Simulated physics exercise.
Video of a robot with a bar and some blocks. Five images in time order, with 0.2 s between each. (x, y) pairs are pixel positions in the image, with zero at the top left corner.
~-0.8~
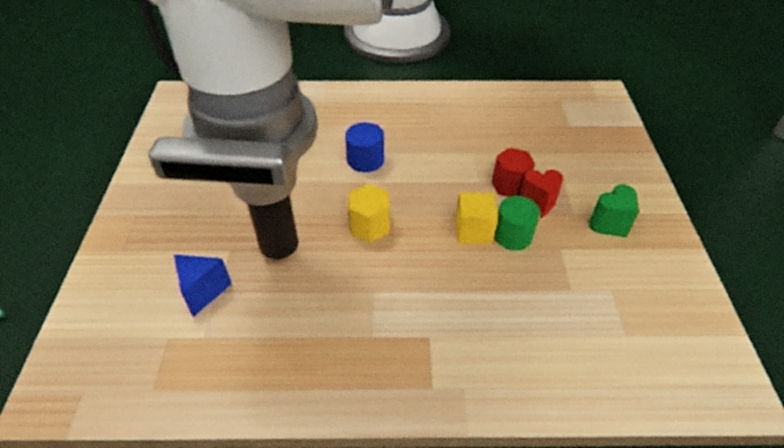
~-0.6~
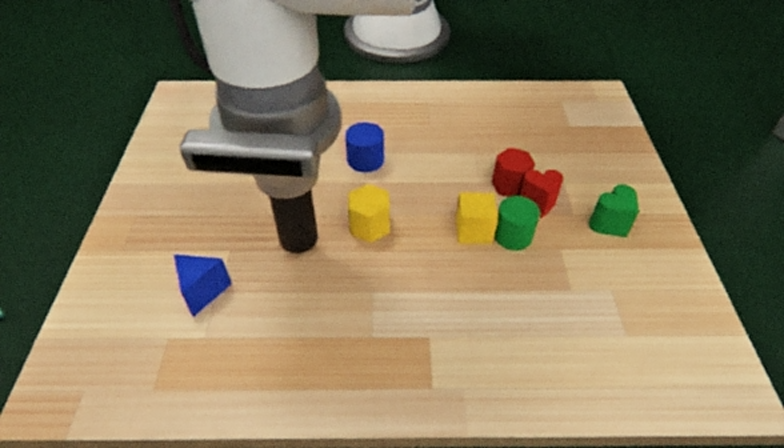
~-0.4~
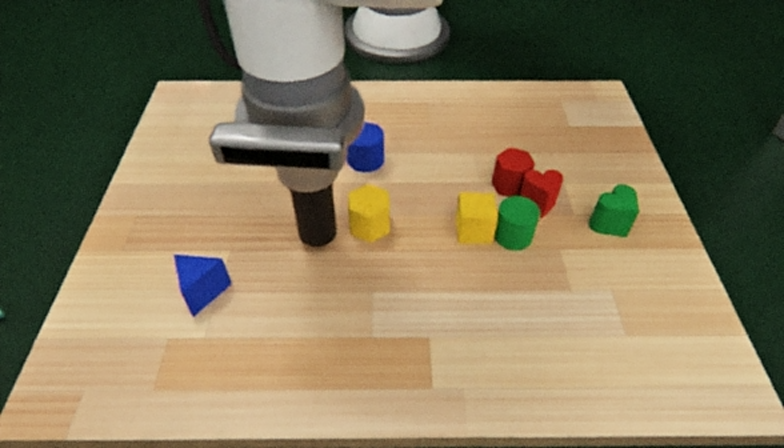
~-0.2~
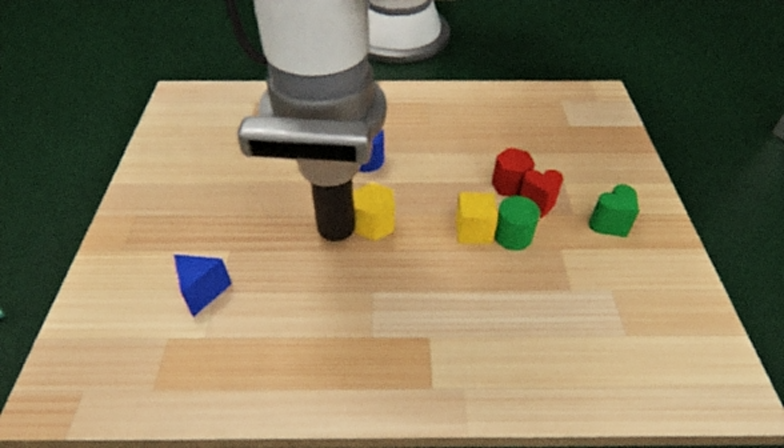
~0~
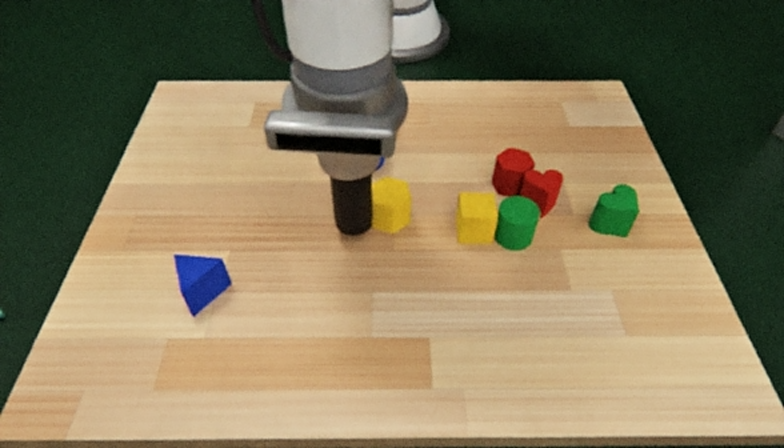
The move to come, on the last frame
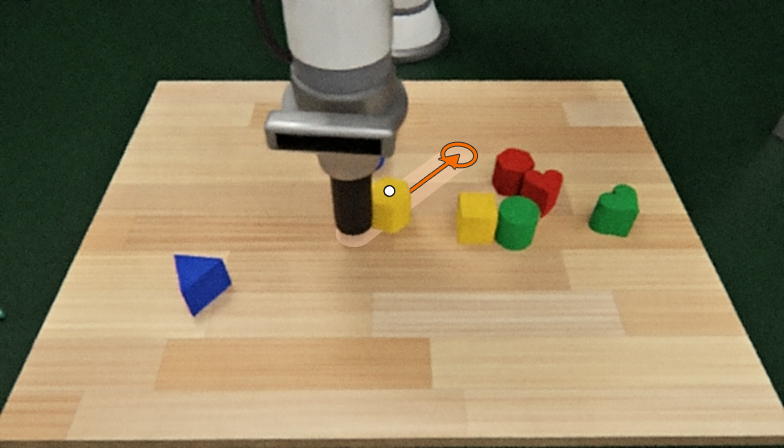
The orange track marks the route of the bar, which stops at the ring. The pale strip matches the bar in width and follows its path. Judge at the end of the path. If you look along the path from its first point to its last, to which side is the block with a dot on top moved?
Rightward.
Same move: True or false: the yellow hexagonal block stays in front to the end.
False.
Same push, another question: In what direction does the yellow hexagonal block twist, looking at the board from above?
From above, the turn goes clockwise.
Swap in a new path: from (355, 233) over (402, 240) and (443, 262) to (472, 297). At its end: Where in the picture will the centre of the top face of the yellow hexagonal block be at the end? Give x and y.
Its top middle will sit at (411, 186).
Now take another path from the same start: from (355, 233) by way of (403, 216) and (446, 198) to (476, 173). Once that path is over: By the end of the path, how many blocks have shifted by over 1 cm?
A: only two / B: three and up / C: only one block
Option C.
Drawn move, straight from (355, 233) to (459, 155); the dot is on the yellow hexagonal block.
On the path given first. One third of the way, bar (393, 193); yellow hexagonal block (431, 169), turned 25° clockwise.
Two thirds of the way, bar (429, 167); yellow hexagonal block (466, 159), turned 90° clockwise.
At the end, bar (461, 144); blue circle still; yellow hexagonal block (474, 157), turned 115° clockwise.
